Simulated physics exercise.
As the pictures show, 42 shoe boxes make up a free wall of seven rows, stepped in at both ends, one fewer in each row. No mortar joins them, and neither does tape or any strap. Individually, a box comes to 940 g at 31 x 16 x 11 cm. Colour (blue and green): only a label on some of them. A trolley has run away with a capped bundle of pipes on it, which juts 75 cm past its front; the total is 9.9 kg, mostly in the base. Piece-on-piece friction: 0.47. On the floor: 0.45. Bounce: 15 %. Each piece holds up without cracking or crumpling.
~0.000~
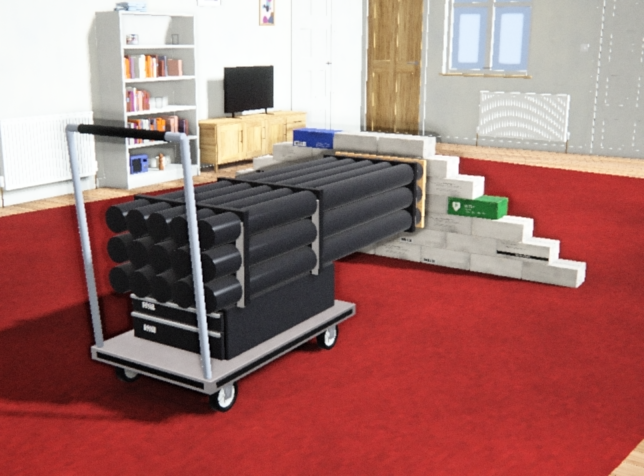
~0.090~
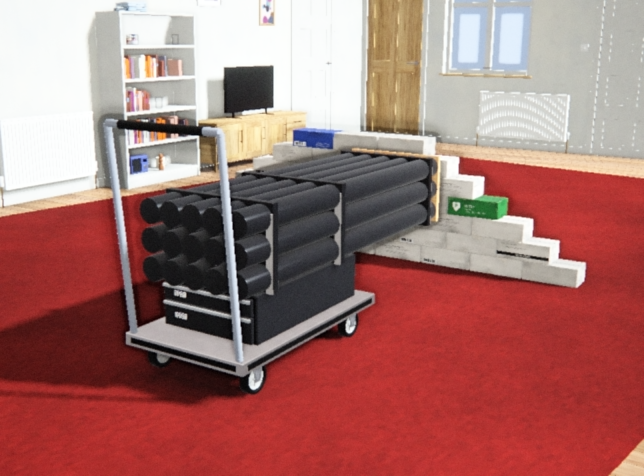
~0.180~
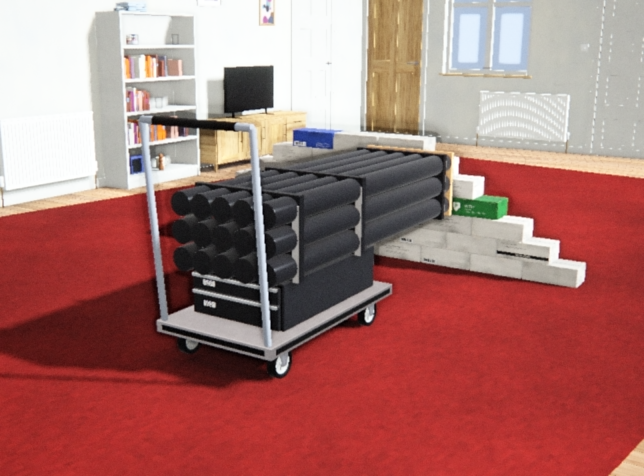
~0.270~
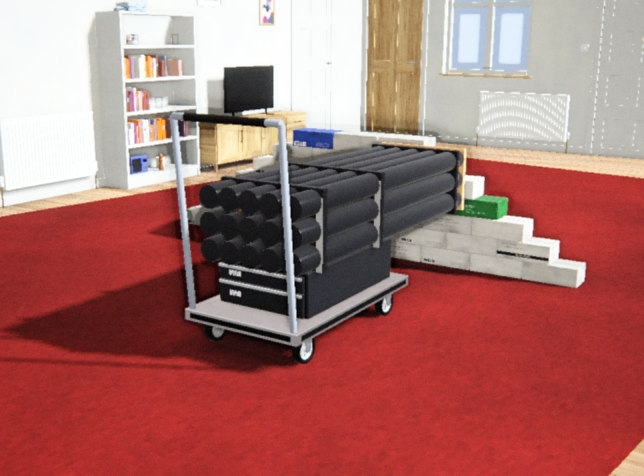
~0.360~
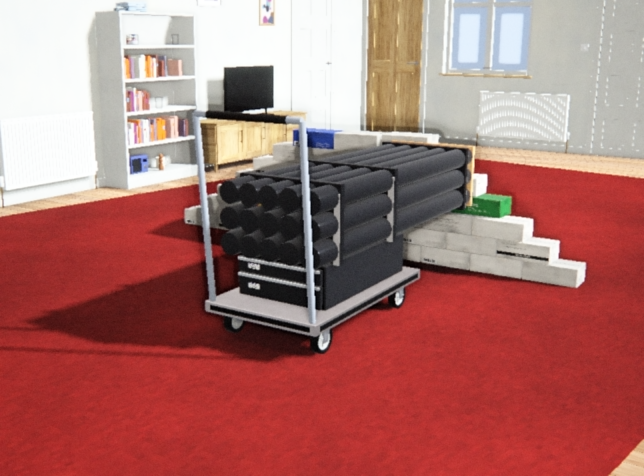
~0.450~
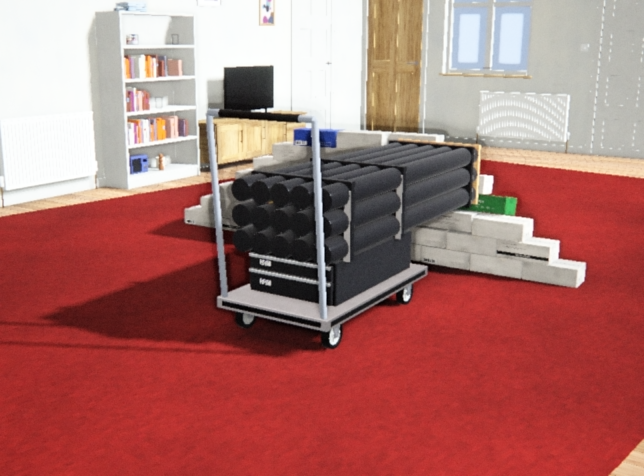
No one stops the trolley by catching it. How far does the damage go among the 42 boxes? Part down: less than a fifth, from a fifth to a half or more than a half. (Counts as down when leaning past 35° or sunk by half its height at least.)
Of the lot, the part is within a fifth to a half.
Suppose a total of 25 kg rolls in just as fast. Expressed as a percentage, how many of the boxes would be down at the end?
Then roughly 30 per cent.
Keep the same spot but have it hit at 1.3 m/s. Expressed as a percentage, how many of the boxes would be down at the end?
Share down: Close to 30%.
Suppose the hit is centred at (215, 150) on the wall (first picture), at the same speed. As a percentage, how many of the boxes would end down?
Roughly 10 per cent would be down.
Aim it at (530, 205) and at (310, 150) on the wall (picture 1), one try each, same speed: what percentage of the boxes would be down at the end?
10 then 30 %.
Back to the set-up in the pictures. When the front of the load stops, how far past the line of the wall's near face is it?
Something like 75 cm.
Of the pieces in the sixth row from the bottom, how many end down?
The tally comes to 3.
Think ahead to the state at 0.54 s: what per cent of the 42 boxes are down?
0 per cent.
After 0.54 s, load 18 cm past the wall's line, still rolling; 1 of the 42 boxes down; green box 38° from how it stood, 6 cm lower; blue box 12° from how it stood.
After 0.68 s, load 26 cm past the wall's line, still rolling; 7 of the 42 boxes down; green box on its side; blue box 32° from how it stood.
After 0.90 s, load 36 cm past the wall's line, still rolling; 13 of the 42 boxes down; green box on its side; blue box 60° from how it stood, 10 cm lower.
After 1.28 s, load 53 cm past the wall's line, still rolling; 13 of the 42 boxes down; blue box on its side; green box on its side.
In the end (2.6 s), load 75 cm past the wall's line, stopped; 13 of the 42 boxes down; blue box on its side; green box on its side. That is 31 per cent. From the last view, middles, blue box near (329, 209), green box near (495, 243).
